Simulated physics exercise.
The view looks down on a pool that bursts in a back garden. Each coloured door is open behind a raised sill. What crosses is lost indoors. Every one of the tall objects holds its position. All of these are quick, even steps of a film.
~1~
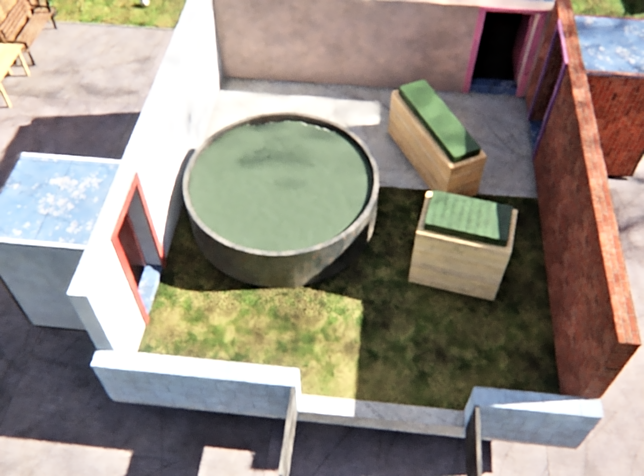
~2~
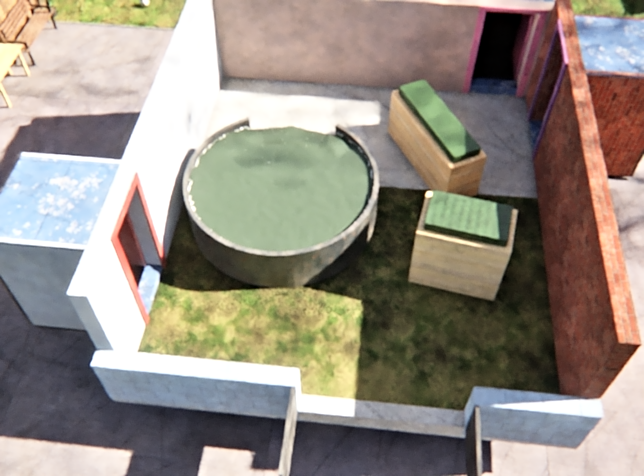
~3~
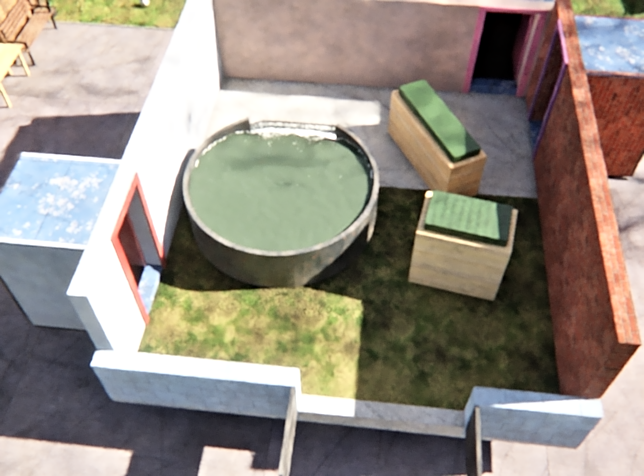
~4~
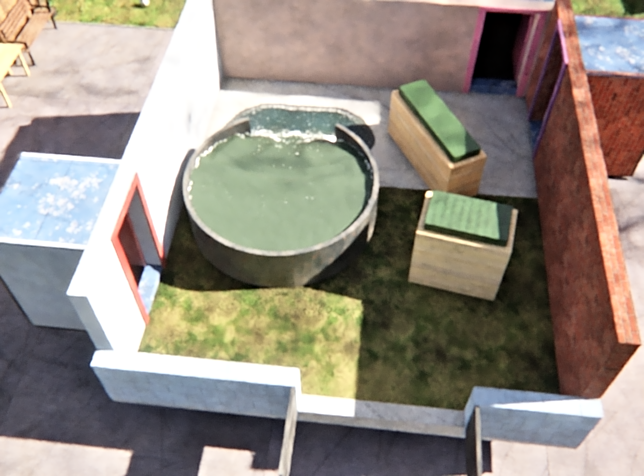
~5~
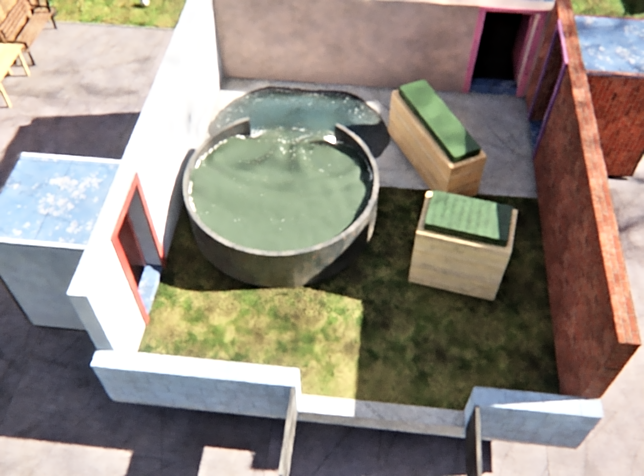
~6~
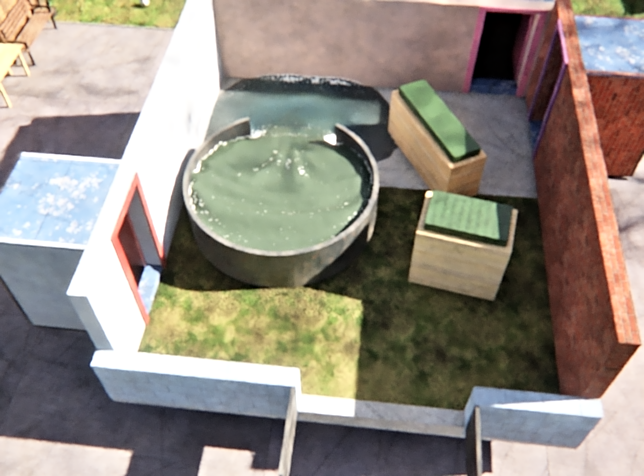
At the start, a round tank of still green water stands in a walled garden beside two green-topped wooden boxes. A gap opens in the tank's far rim, and water pours out there, then spreads across the pale paving to the back wall while the surface inside ripples.
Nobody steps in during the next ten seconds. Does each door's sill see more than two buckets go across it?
Outcome: The purple door will count as flooded. The red door will not count as flooded. The pink door will count as flooded.
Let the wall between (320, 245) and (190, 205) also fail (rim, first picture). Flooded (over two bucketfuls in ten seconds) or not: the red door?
As I see it, the red door tops the mark.
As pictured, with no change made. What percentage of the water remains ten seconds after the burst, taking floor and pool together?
About 86 %.
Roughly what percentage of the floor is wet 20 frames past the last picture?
Roughly 50 percent, I reckon.
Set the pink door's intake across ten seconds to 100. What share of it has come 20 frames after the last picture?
Roughly 10 percent.
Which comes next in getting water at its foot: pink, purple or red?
The door marked pink.
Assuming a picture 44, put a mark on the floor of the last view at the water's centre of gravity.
Roughly (333, 171) in the last picture.
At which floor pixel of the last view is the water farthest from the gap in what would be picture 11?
About at (463, 94).
A moment on, water covers 25 % of the floor; the purple door not reached, the red door not reached, the pink door not reached.
Next, water covers 35 % of the floor; the purple door not reached, the red door not reached, the pink door wet at the sill, nothing in.
Then, water covers 50 % of the floor; the purple door far over two buckets in, the red door wet at the sill, nothing in, the pink door under two buckets in.
Later, water covers 80 % of the floor; the purple door far over two buckets in, the red door wet at the sill, nothing in, the pink door over two buckets in.
In the end, water covers 100 % of the floor; the purple door far over two buckets in, the red door wet at the sill, nothing in, the pink door over two buckets in.
